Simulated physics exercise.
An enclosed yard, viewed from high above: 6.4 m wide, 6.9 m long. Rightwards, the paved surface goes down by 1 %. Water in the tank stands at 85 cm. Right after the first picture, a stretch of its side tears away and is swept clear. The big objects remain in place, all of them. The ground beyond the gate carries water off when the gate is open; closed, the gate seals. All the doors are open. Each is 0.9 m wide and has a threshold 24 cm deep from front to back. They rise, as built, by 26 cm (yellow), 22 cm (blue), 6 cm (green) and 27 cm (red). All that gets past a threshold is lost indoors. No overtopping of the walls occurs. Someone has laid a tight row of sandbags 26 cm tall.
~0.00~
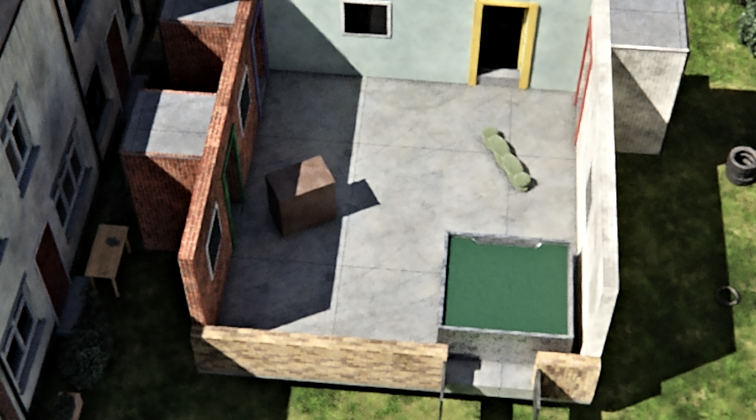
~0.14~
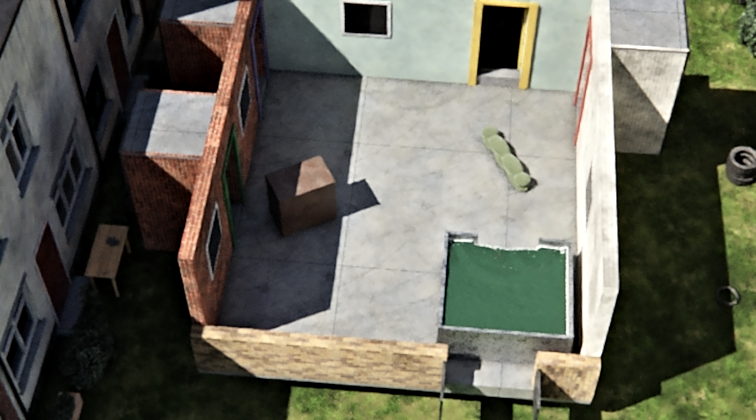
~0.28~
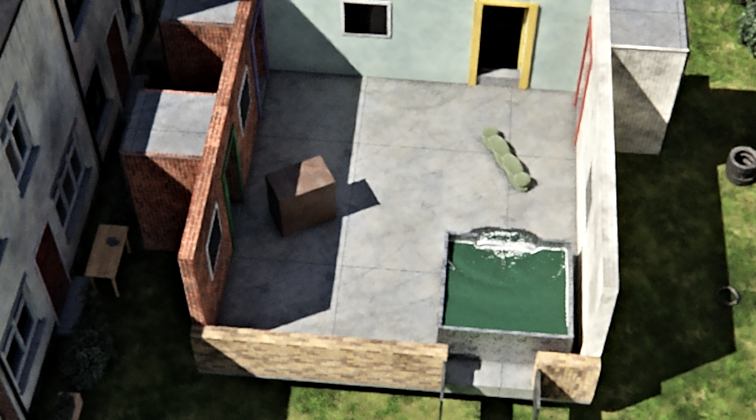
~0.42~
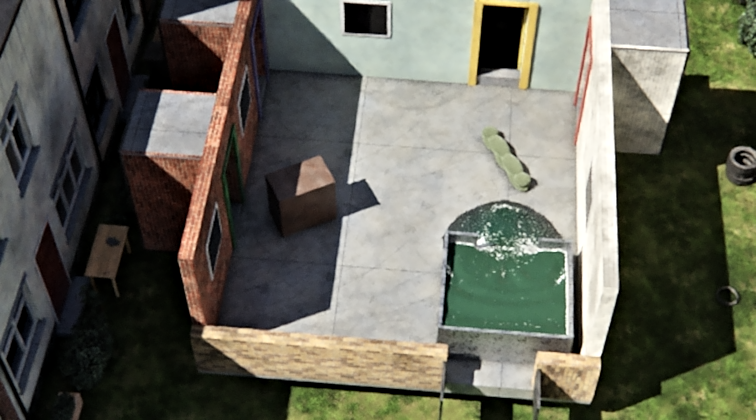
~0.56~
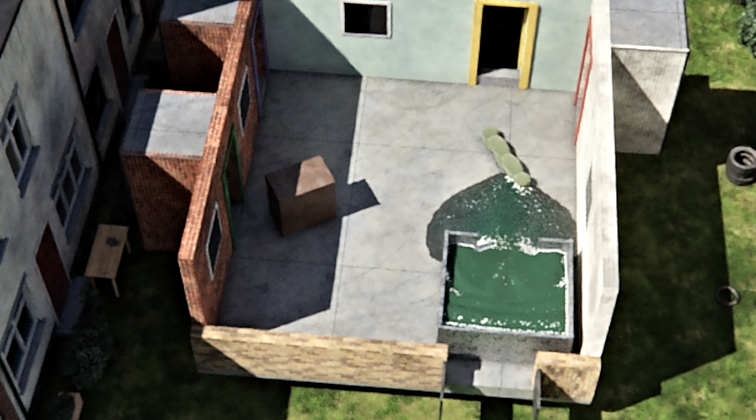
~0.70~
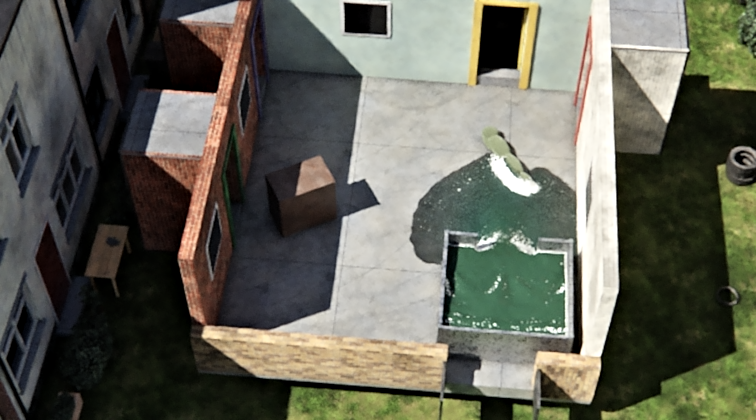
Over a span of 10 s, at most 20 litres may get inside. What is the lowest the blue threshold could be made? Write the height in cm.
Around 24 cm high.
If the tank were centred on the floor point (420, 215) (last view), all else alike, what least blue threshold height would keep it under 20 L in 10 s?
That setup calls for roughly 25 cm.
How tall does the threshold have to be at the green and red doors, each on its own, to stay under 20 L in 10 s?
About 10.5 cm at green and 16 cm at red.
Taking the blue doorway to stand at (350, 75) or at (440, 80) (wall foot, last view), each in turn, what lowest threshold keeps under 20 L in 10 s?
16 and 22 cm.
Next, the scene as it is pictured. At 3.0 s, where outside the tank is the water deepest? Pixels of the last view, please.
(270, 71).
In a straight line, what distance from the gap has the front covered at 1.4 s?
Roughly 4.8 metres.
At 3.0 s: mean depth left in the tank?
The mean depth is roughly 36 cm.
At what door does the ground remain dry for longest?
Final door: Green.
After 1.4 s water covers 30 % of the floor, deepest (48 cm) near (505, 265); it has not reached the blue door.
After 3.0 s water covers 50 % of the floor, deepest (36 cm) near (270, 71); 18 cm at the blue door, 0 litres in over its 22 cm threshold.
After 10.0 s water covers 95 % of the floor, deepest (14 cm) near (281, 201); 10 cm at the blue door, 32 litres in over its 22 cm threshold.
At the blue door as built, the water arrived by 2.7 s and peaked near 30 cm at 4.2 s.
Run again over the same 10 s with other heights there, 40 litres in over 21 cm, 3 litres over 28.5 cm. The limit of 20 litres is kept from about 24 cm up.
